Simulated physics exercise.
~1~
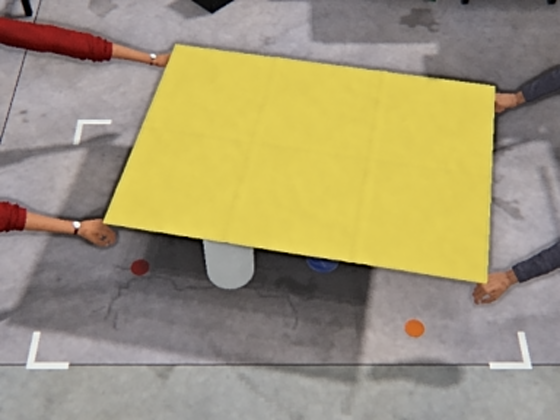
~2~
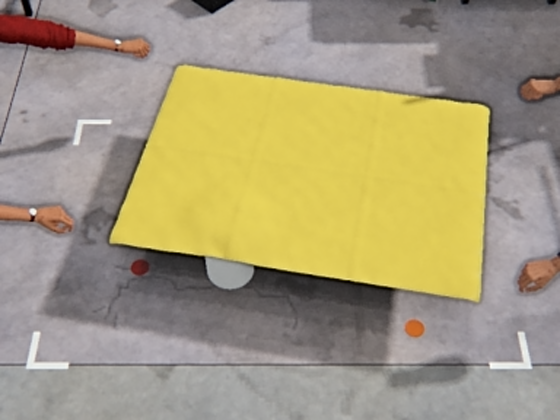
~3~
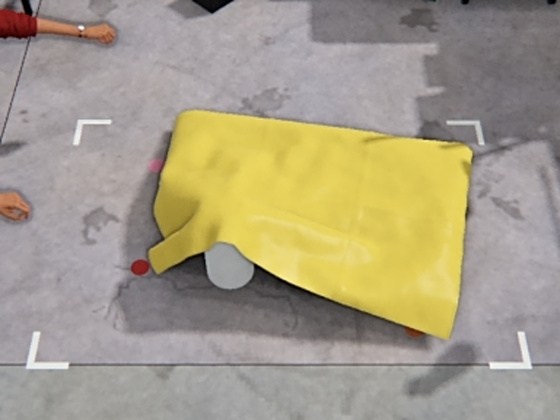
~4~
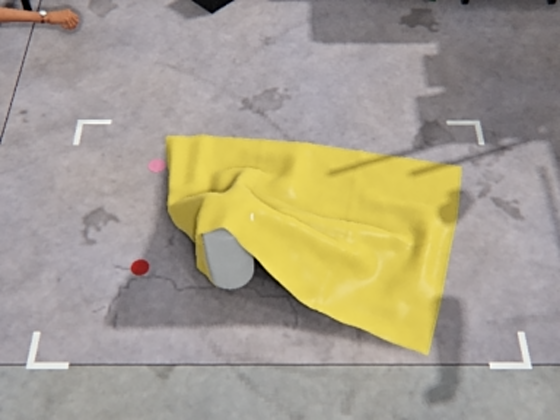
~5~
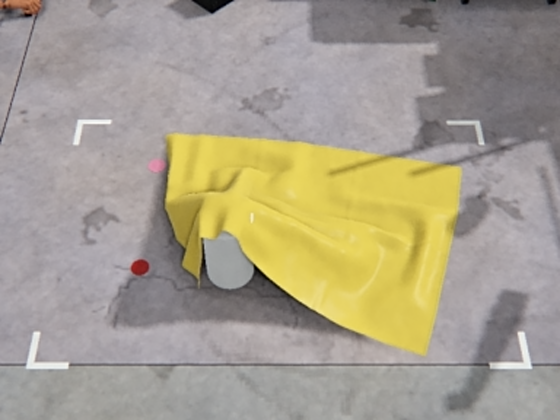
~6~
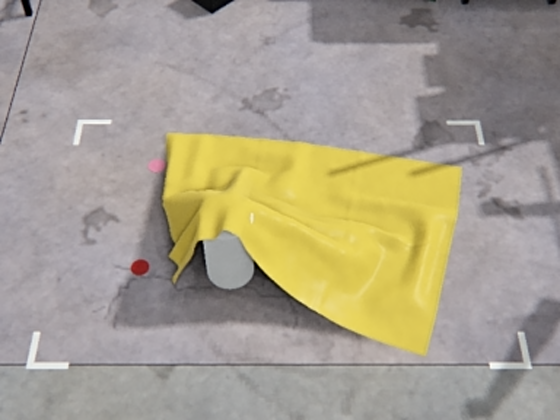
A large yellow tarp, held at its corners by two pairs of hands reaching in from left and right, dominates this high view of a grey workshop floor with white corner marks. A whitish rounded container, a dark red disc at lower left, an orange disc at lower right and a bit of blue show along its near edge. The hands let go and draw back as the cloth drops. It sags and folds around the pale container, covering the orange and blue pieces while a pink disc appears at upper left. Finally it lies rumpled, the container's end poking out, red and pink uncovered.
